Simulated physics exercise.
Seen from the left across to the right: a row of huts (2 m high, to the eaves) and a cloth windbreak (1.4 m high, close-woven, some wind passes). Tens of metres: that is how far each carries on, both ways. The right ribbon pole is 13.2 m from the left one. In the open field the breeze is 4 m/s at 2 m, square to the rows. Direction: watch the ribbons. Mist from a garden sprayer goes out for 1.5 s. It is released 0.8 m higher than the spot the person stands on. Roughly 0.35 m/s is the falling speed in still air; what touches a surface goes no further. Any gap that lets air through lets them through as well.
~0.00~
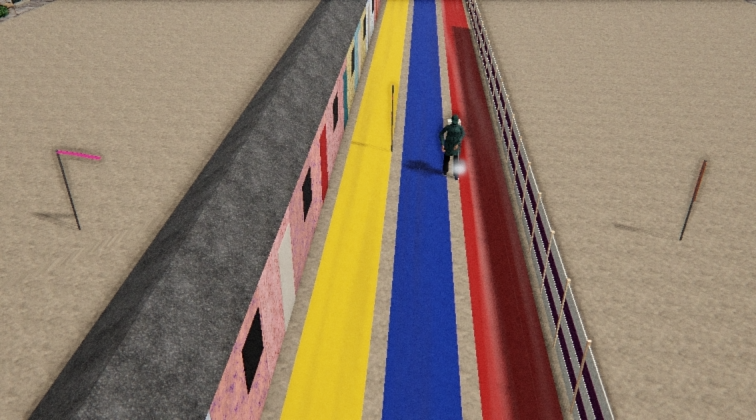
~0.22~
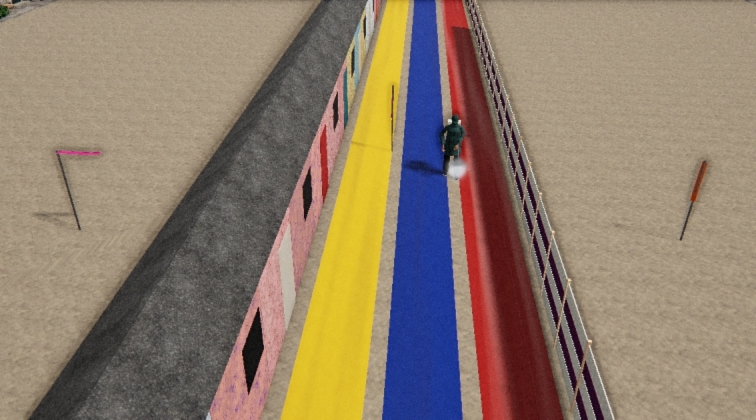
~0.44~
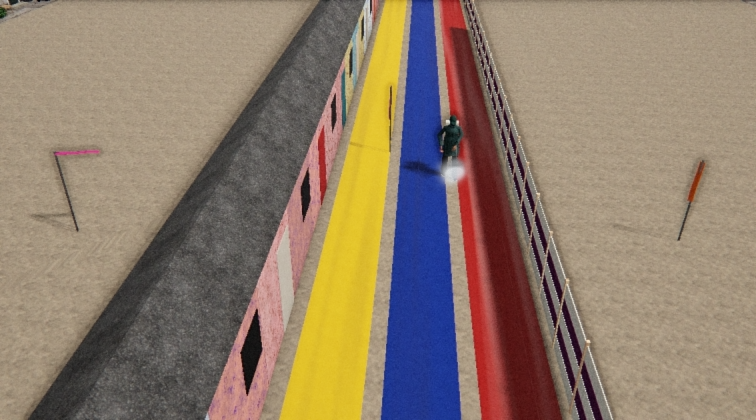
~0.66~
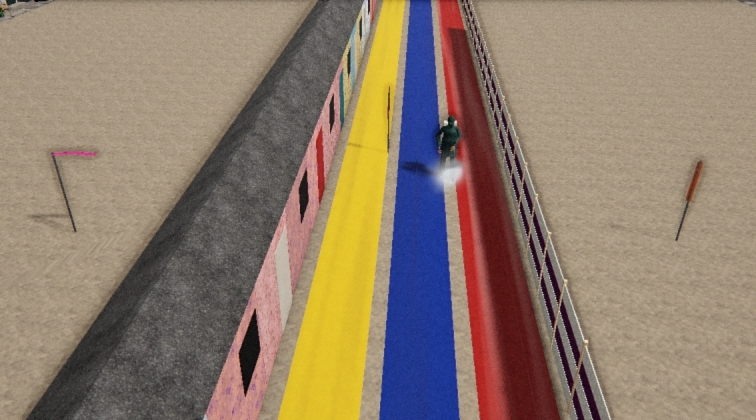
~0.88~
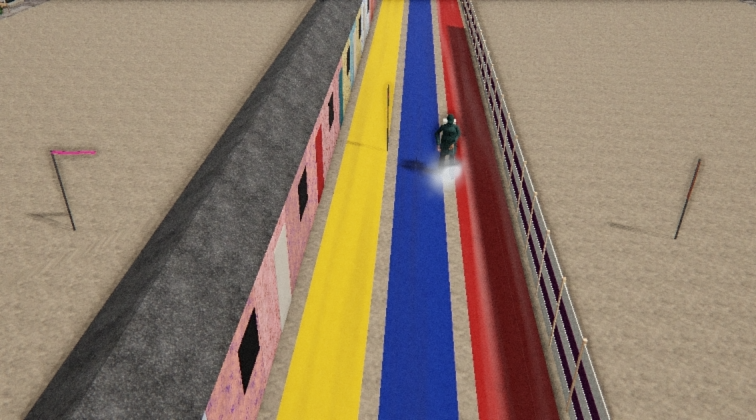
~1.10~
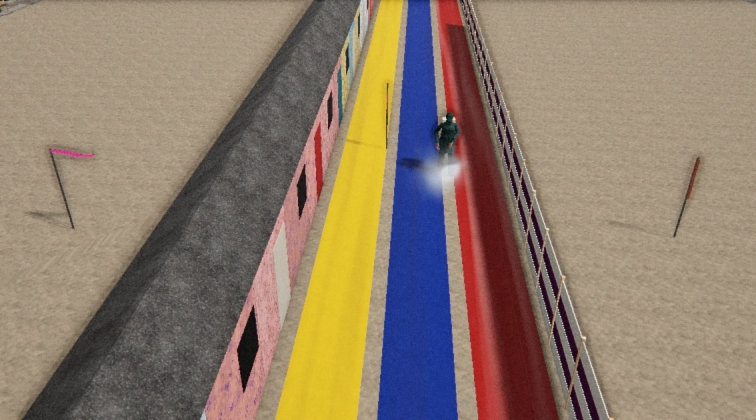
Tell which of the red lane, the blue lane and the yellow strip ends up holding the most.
The most ends up on the blue one.
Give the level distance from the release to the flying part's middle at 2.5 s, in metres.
About 0.5 m.
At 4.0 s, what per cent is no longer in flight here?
I reckon it's close to 60 percent.
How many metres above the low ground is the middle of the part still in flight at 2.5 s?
The middle sits roughly 0.4 m above the low ground.
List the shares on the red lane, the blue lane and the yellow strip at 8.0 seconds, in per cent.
Roughly 2 per cent red, 60 per cent blue and 10 per cent yellow.
After 2.5 s, 26 % is no longer flying here, and 22 % lies on the blue lane, 0 % on the yellow strip and 1 % on the red lane; the middle of what still flies is 0.4 m above the low ground, near (428, 177).
After 4.0 s, 60 % is no longer flying here, and 50 % lies on the blue lane, 0 % on the yellow strip and 2 % on the red lane; the middle of what still flies is 0.6 m above the low ground, near (408, 170).
After 8.0 s, 86 % is no longer flying here, and 62 % lies on the blue lane, 8 % on the yellow strip and 2 % on the red lane; the middle of what still flies is 1.1 m above the low ground, near (381, 149).
After 20.0 s, 97 % is no longer flying here, and 63 % lies on the blue lane, 13 % on the yellow strip and 3 % on the red lane.
After 45.0 s, 100 % is no longer flying here, and 64 % lies on the blue lane, 14 % on the yellow strip and 3 % on the red lane.
